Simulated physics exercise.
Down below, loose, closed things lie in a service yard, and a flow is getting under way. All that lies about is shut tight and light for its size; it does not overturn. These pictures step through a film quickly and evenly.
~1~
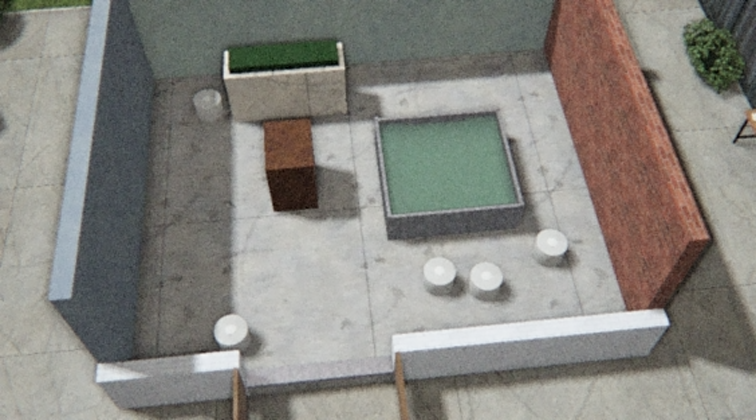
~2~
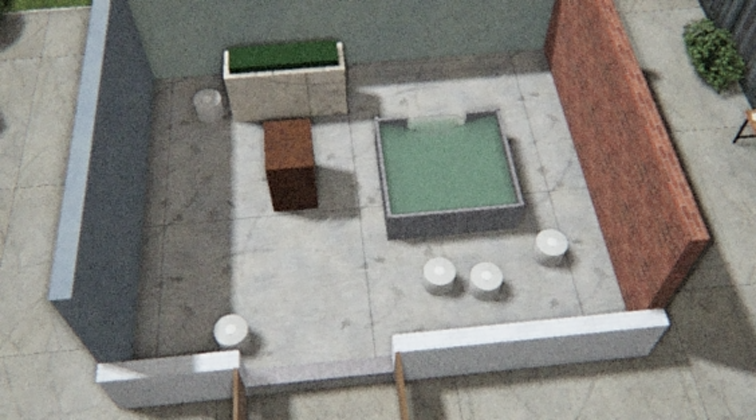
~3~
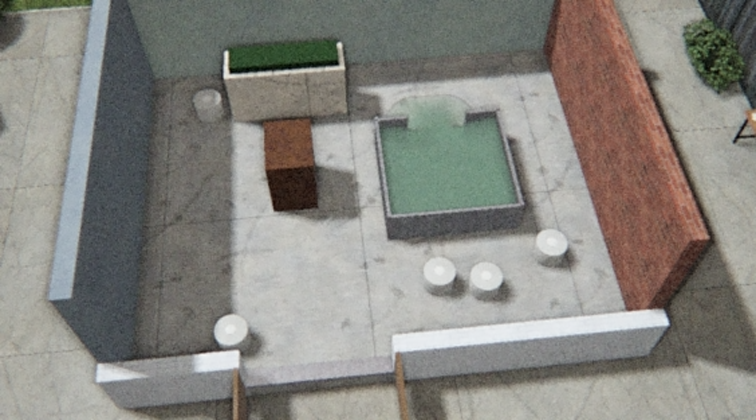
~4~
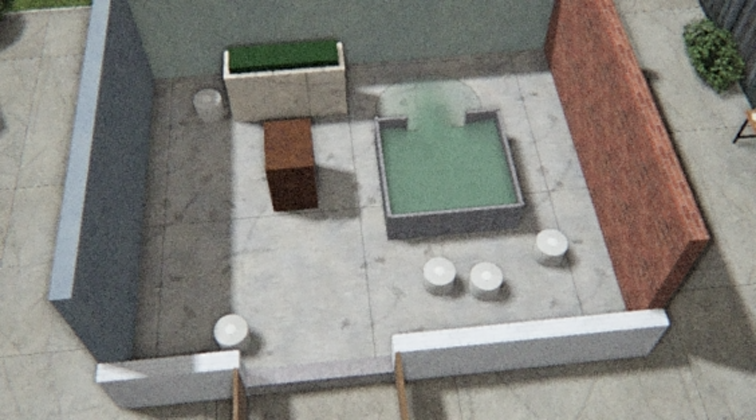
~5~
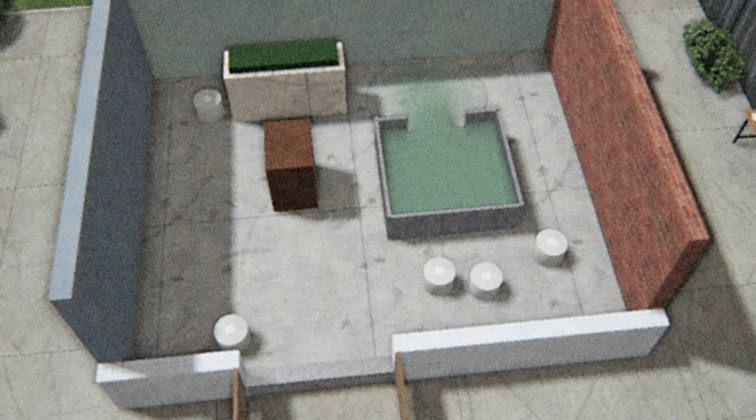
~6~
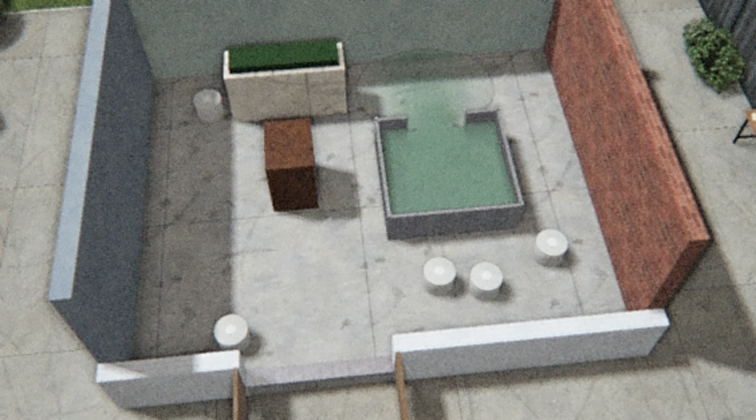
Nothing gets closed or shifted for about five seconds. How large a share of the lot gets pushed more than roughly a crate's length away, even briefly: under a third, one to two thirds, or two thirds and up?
Under a third.
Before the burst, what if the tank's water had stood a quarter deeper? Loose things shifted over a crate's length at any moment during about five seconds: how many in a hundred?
Estimate: Around 20 in a hundred.
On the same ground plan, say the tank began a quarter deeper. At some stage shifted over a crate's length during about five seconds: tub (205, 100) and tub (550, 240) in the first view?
So the first came up short, and the second made it that far.
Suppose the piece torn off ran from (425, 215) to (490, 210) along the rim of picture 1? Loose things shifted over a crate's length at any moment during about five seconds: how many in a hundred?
Result: Close to 40 %.
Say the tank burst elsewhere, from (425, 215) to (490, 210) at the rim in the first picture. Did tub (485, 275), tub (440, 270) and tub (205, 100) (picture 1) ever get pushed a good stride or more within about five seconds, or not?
The first: Went past that; the second: Went past that; the third: Fell short.
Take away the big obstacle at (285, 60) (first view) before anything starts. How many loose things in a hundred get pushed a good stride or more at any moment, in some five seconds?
My guess is close to 0 per cent of them.
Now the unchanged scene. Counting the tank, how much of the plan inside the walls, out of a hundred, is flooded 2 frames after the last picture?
Wet share: Around 20 %.
A moment on, 0 of 5 are well off their spots; 0 afloat.
Next, 0 of 5 are well off their spots; 0 afloat.
Later, 0 of 5 are well off their spots; 0 afloat.
In the end, 0 of 5 are well off their spots, and 0 have been at some point; 0 afloat.
